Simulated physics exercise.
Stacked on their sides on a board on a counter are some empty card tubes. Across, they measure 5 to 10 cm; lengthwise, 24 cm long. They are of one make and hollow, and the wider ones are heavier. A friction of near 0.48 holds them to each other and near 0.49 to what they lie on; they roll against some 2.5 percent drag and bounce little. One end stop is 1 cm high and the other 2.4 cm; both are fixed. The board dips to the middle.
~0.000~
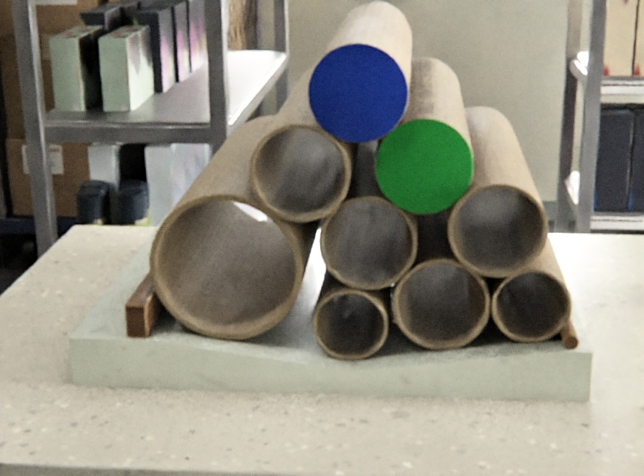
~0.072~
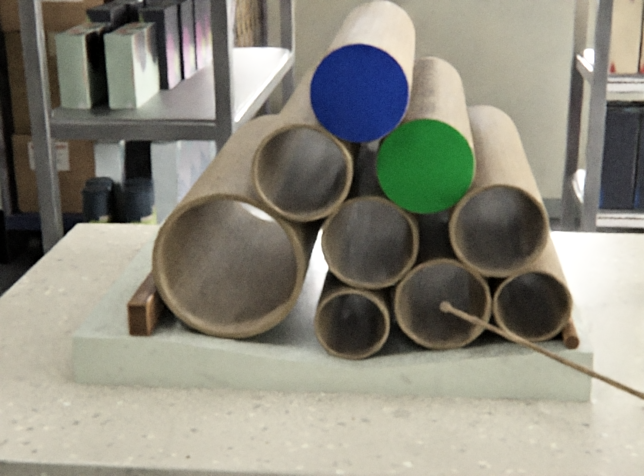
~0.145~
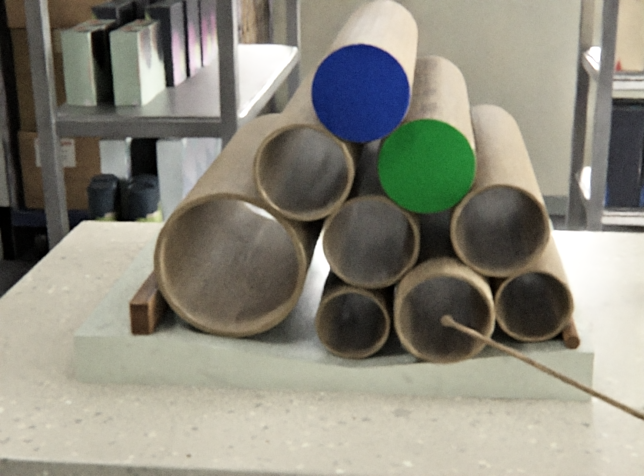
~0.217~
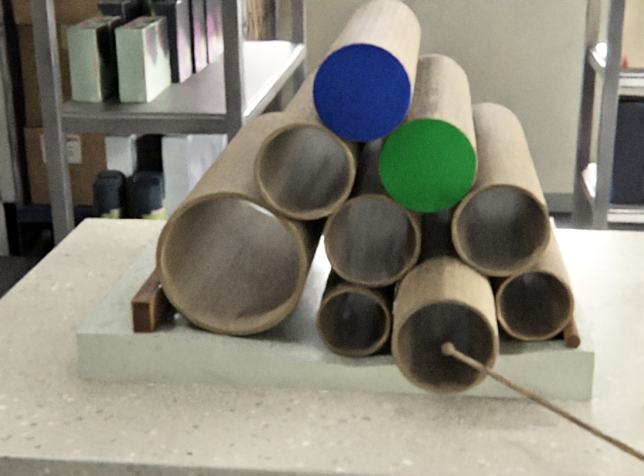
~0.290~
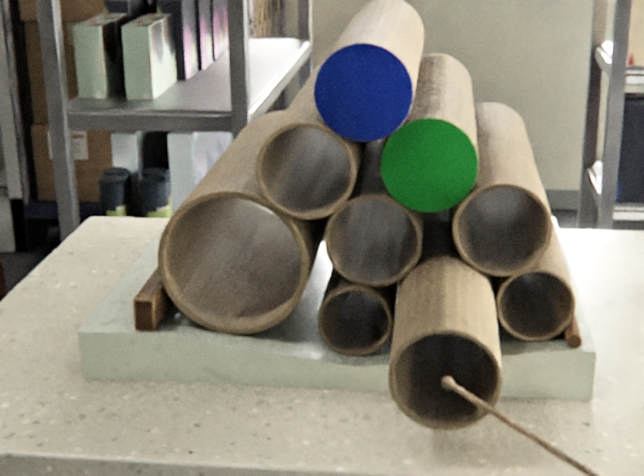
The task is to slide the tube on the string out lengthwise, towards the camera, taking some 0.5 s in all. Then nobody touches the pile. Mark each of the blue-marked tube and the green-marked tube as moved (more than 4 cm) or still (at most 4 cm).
Blue-marked tube: Still, green-marked tube: Still.
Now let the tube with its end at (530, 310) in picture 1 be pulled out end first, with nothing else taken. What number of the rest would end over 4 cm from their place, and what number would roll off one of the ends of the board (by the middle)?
Answer: 3 and 0, in that order.
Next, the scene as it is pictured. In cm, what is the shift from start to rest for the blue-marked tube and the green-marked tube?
Blue-marked tube: 0, green-marked tube: 0.
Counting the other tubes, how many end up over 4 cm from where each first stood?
The number is exactly 0.
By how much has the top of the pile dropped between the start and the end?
Something like 0 cm, I'd say.
After 0.66 s, 0 now displaced over 4 cm; blue in place; green in place.
After 0.95 s, 0 now displaced over 4 cm; blue in place; green in place.
All still by 1.2 s, 0 moved over 4 cm; not one off the ends of the board; blue in place; green in place; top of the pile 22 cm high, from 22 cm.
